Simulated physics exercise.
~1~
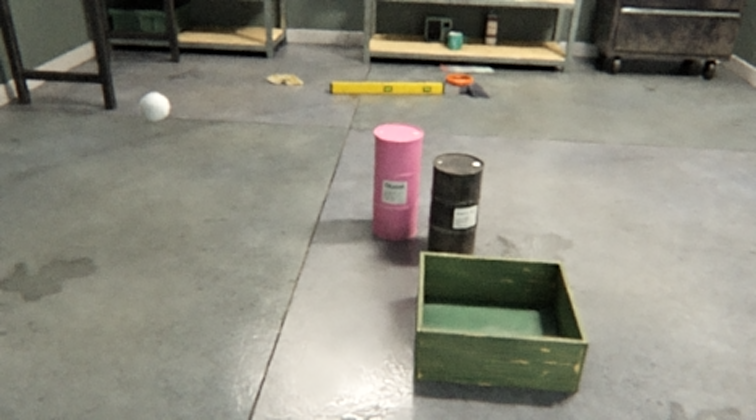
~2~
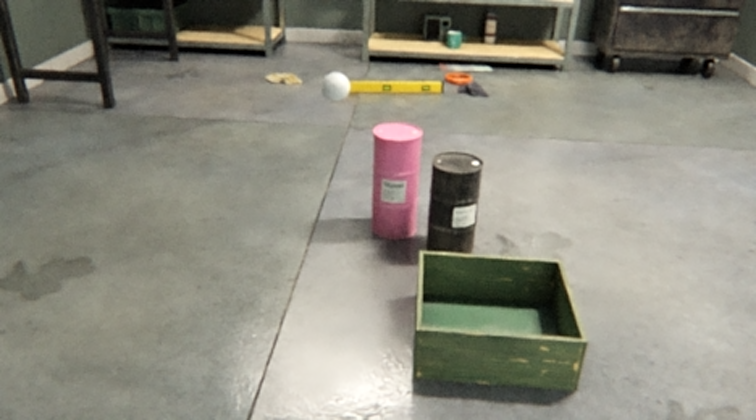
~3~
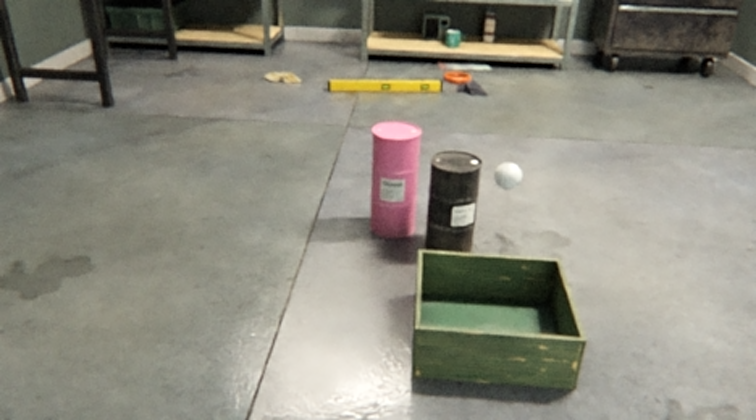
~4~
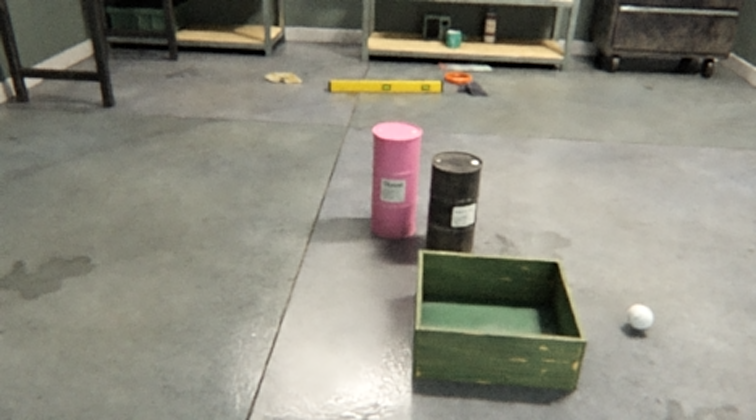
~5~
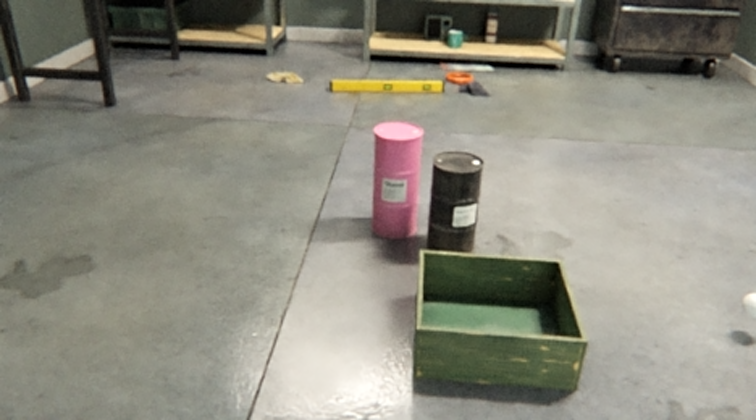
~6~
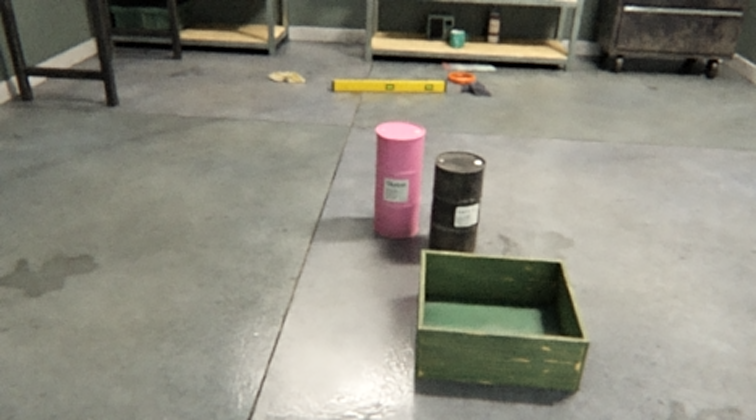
On the grey concrete floor of a workshop, an open green wooden box sits in front of a pink canister and a black canister, with shelves and a yellow level farther back. A small white ball-like object is in the air at the left, already travelling toward the right. It passes in front of the yellow level, then drops beyond the black canister's right side. Missing the box, it comes down near the floor to the right of it. It carries on to the right edge and slips out of view, leaving the box empty and both canisters standing where they were.
